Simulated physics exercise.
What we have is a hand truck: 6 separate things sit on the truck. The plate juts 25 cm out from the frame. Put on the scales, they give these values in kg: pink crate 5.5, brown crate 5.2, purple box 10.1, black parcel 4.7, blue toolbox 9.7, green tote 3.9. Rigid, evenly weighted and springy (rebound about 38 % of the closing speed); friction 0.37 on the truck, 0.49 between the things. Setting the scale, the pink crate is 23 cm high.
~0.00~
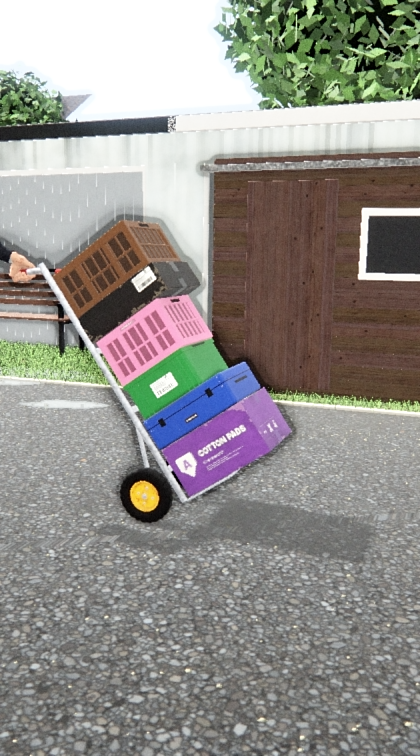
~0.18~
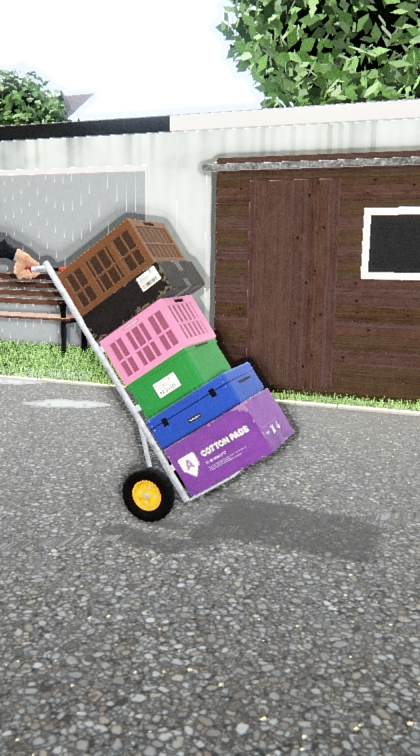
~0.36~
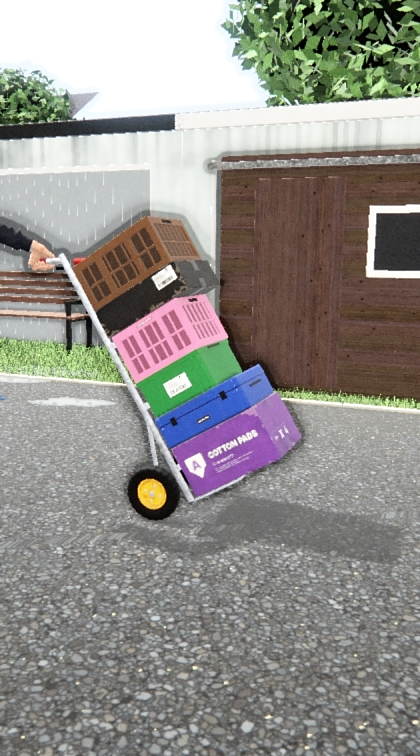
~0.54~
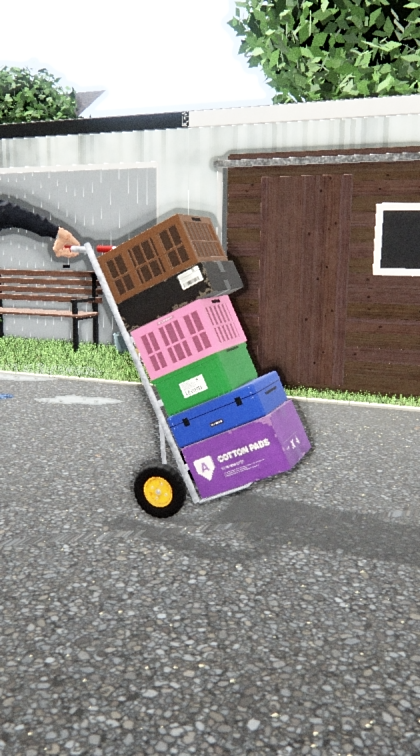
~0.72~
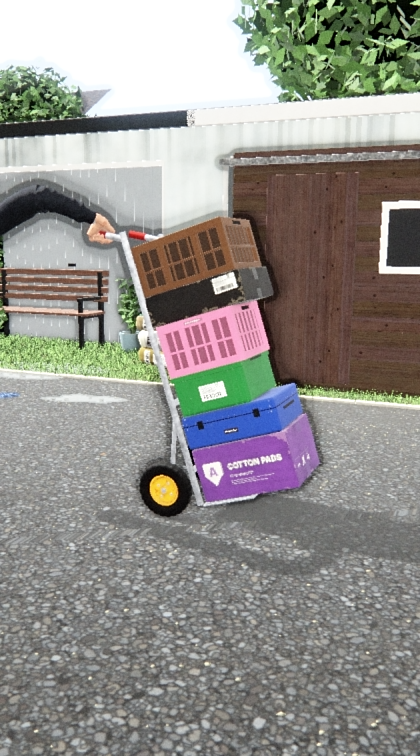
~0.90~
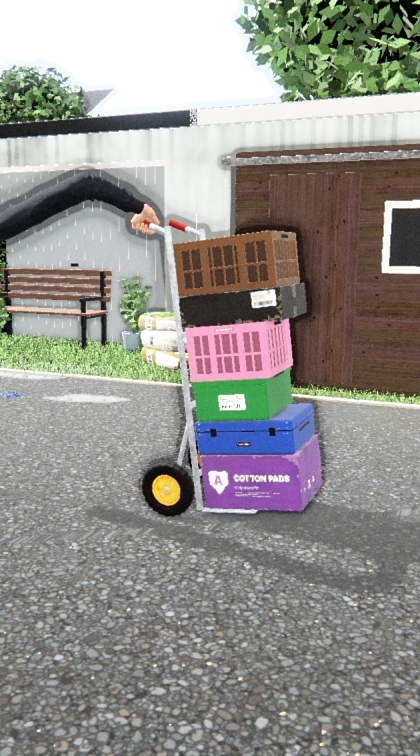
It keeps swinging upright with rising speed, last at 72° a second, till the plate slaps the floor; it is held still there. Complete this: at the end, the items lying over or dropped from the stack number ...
... at least three.
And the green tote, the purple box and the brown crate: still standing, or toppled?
Final state - green tote: Goes over; purple box: Remains on its base; brown crate: Goes over.
Around 1.30 s, truck upright; brown crate tipped 13° against what carries it near (322, 276); pink crate tipped 12° against what carries it near (288, 356); black parcel tipped 12° against what carries it.
Around 1.90 s, truck upright; pink crate, brown crate and black parcel now dropped from the stack; green tote tipped 58° against what carries it; blue toolbox tipped 3° against what carries it.
Around 2.20 s, truck upright; green tote on its side; blue toolbox tipped 3° against what carries it; purple box tipped 3° against what carries it.
Around 2.50 s, truck upright; green tote now dropped from the stack; blue toolbox tipped 3° against what carries it; purple box tipped 3° against what carries it.
Finally (4.3 s), dropped from the stack, pink crate, brown crate, black parcel and green tote; the other 2 still in place (within 10 cm).
